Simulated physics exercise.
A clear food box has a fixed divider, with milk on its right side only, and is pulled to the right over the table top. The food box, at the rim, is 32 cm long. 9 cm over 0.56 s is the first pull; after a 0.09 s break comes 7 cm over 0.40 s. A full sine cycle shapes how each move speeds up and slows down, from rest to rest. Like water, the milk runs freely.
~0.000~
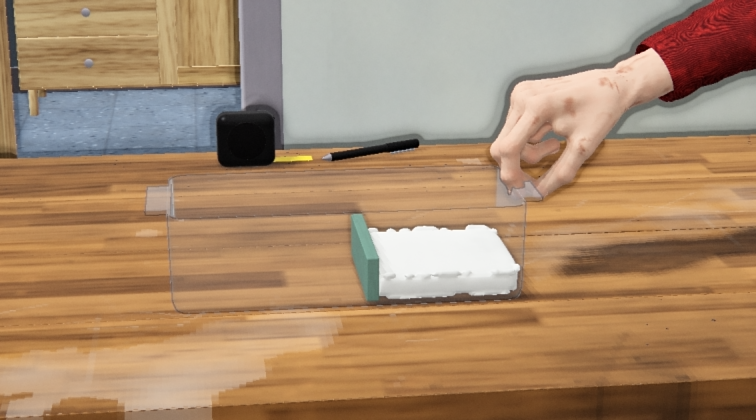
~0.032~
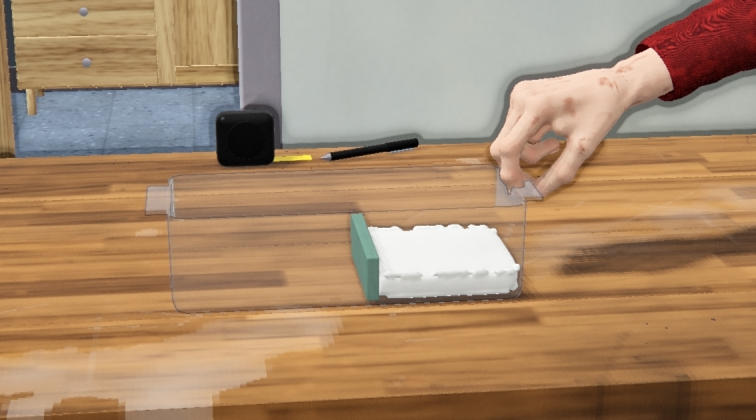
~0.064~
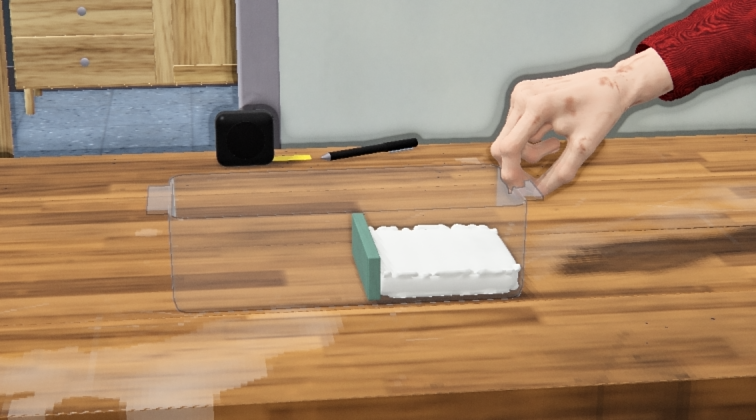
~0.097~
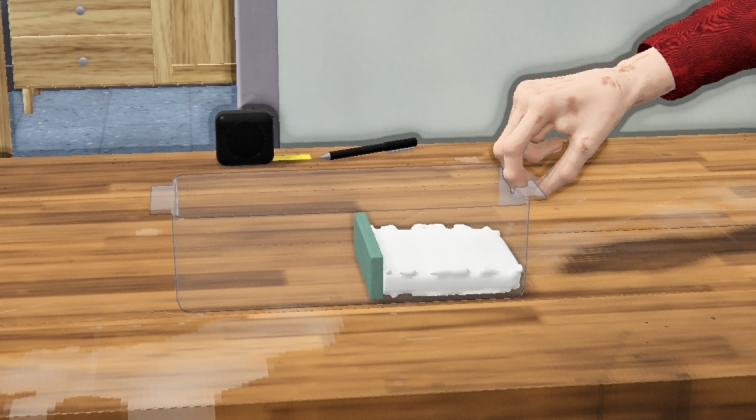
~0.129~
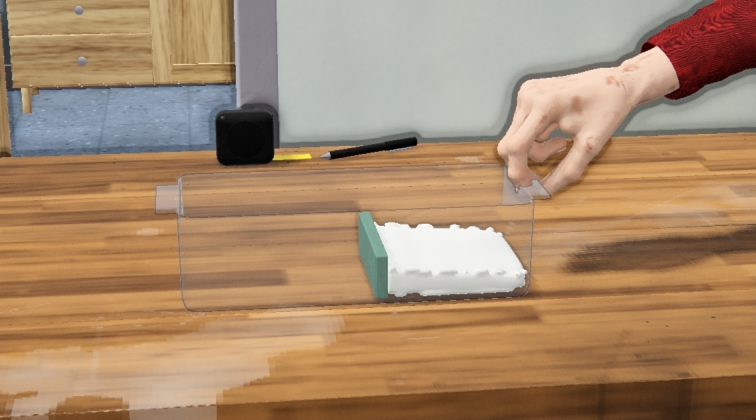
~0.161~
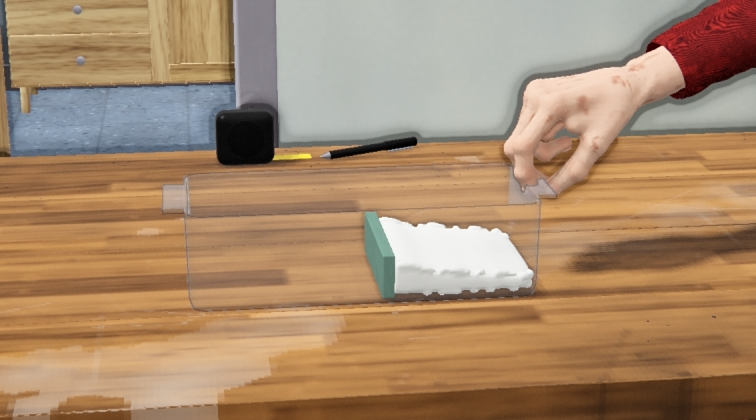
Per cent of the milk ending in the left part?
About 22 out of 100.
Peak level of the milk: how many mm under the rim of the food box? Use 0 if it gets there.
Gap to rim at peak: Around 0 mm.
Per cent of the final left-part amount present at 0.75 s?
10 in a hundred, roughly.
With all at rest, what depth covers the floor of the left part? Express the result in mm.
Once calm, the layer is near 4 mm.
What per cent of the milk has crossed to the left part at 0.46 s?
Share: Around 0 in a hundred.
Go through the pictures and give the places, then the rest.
In the first picture, 0.0 cm from the start; food box, level (369, 249) left, (506, 245) right, rim (512, 187); the top of the divider is at (372, 260).
In the second picture, 0.0 cm from the start; food box, level (370, 249) left, (506, 245) right.
In the third picture, 0.1 cm from the start; food box, level (371, 248) left, (506, 245) right.
In the fourth picture, 0.3 cm from the start; food box, level (373, 245) left, (509, 246) right.
In the fifth picture, 0.7 cm from the start; food box, level (377, 242) left, (513, 247) right.
In the sixth picture, 1.3 cm from the start; food box, level (384, 239) left, (514, 248) right.
After 0.46 s it has gone 9 cm; 0 per cent is on the left side and 0 is out of the food box.
After 0.75 s it has gone 10 cm; 1 per cent is on the left side and 0 is out of the food box.
After 1.04 s it has gone 16 cm; 17 per cent is on the left side and 0 is out of the food box.
After 1.34 s it has gone 16 cm; 17 per cent is on the left side and 1 is out of the food box.
In the end 22 per cent is on the left side and 1 is out of the food box.
